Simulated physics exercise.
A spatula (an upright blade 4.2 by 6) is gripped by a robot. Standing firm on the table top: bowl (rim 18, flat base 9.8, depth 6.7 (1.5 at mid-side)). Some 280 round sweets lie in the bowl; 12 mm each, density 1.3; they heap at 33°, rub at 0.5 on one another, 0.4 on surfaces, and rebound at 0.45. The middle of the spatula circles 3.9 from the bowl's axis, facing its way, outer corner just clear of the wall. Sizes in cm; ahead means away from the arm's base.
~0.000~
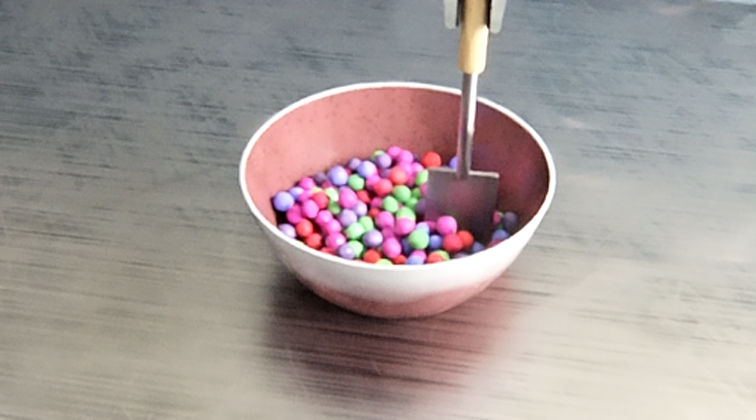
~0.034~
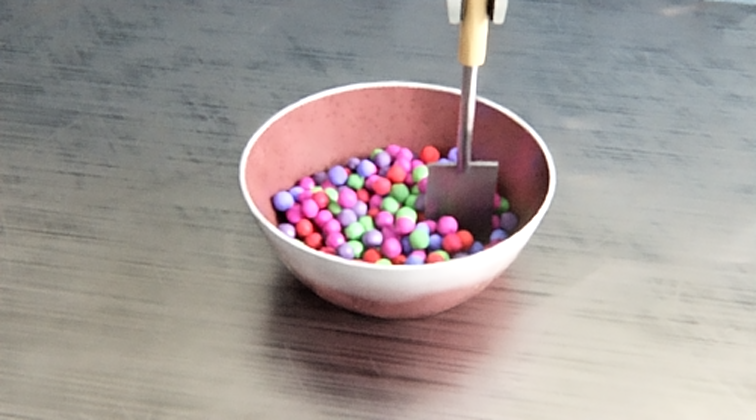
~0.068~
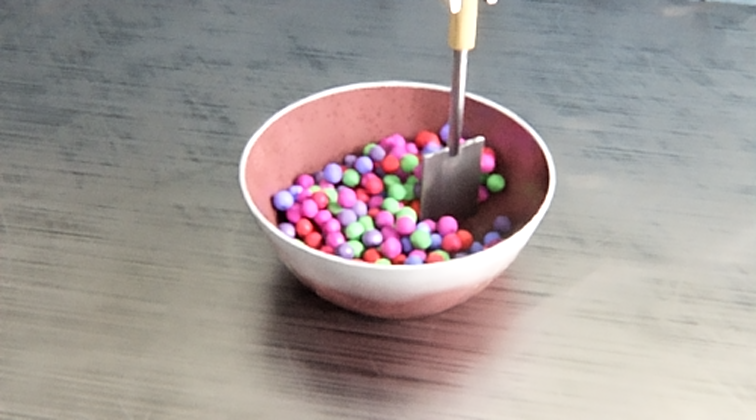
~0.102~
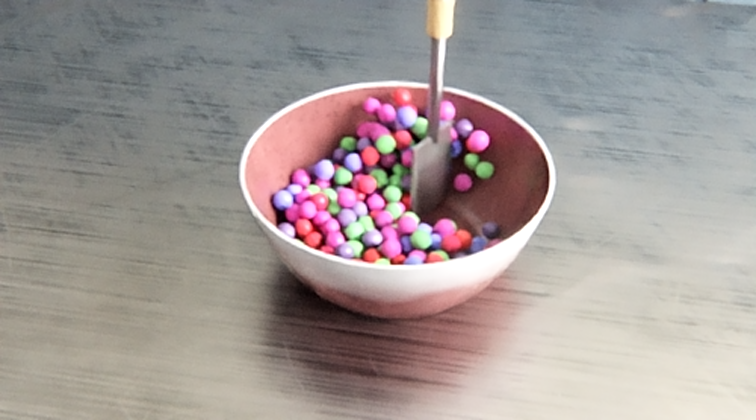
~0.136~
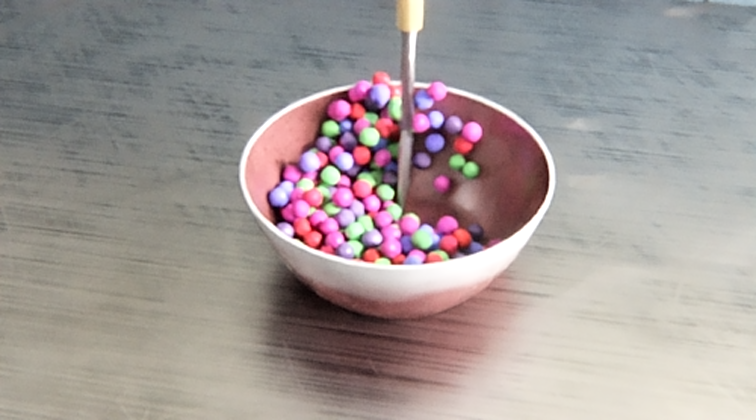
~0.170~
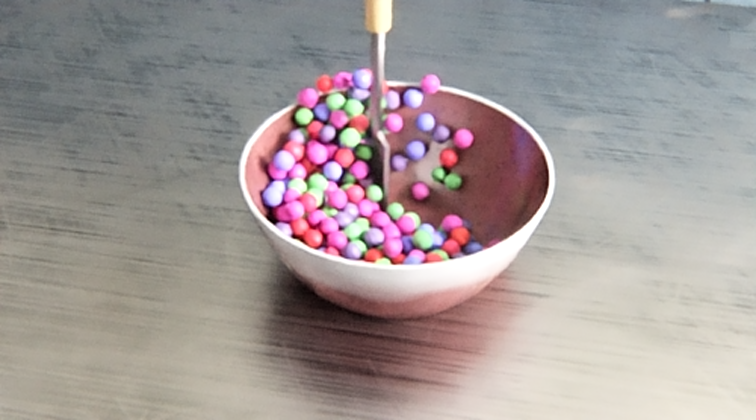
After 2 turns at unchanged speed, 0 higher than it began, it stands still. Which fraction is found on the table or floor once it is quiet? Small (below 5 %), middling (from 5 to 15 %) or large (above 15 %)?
Answer: Large; above 15 % of the round sweets finish on the table or floor.
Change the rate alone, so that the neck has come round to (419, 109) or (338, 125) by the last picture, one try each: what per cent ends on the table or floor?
About 10 and 45 per cent.
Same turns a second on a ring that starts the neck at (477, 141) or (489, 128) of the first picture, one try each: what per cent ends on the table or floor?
Some 30 and 30 per cent.
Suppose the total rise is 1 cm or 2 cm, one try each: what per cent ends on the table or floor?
About 20 and 15 per cent.
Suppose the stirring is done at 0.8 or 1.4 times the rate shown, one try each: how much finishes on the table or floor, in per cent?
Some 15 and 40 per cent.
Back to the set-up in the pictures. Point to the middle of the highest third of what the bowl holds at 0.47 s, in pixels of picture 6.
Around (496, 193).
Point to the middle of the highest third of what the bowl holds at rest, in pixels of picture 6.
Around (466, 192).
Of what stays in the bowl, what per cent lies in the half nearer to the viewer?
Some 40 per cent.
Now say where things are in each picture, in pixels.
The spatula neck at (464, 150), 0° round; upper third of the load around (394, 216), from x 285 to 510, top at y 155; 281 in the bowl, in the first picture.
The spatula neck at (464, 143), 12° round; upper third of the load around (393, 209), from x 285 to 510, top at y 155, in the second picture.
The spatula neck at (455, 126), 38° round; upper third of the load around (397, 188), from x 285 to 505, top at y 135, in the third picture.
The spatula neck at (434, 113), 65° round; upper third of the load around (388, 170), from x 285 to 495, top at y 95, in the fourth picture.
The spatula neck at (406, 107), 92° round; upper third of the load around (363, 155), from x 280 to 495, top at y 80, in the fifth picture.
The spatula neck at (377, 108), 119° round; upper third of the load around (337, 151), from x 270 to 495, top at y 75; 281 in the bowl, in the sixth picture.
After 0.47 s, 353° round, highest piece 8 above the table; 250 in the bowl, 25 on the table or floor, 6 in flight or on the tool.
After 0.76 s, 227° round, highest piece 10 above the table; 231 in the bowl, 41 on the table or floor, 9 in flight or on the tool.
After 1.11 s, 0° round, highest piece 7 above the table; 217 in the bowl, 62 on the table or floor, 2 in flight or on the tool.
After 1.81 s, 0° round, highest piece 6 above the table; 217 in the bowl, 64 on the table or floor.
In the end, 217 in the bowl, 64 on the table or floor. That is 23 % on the table or floor.
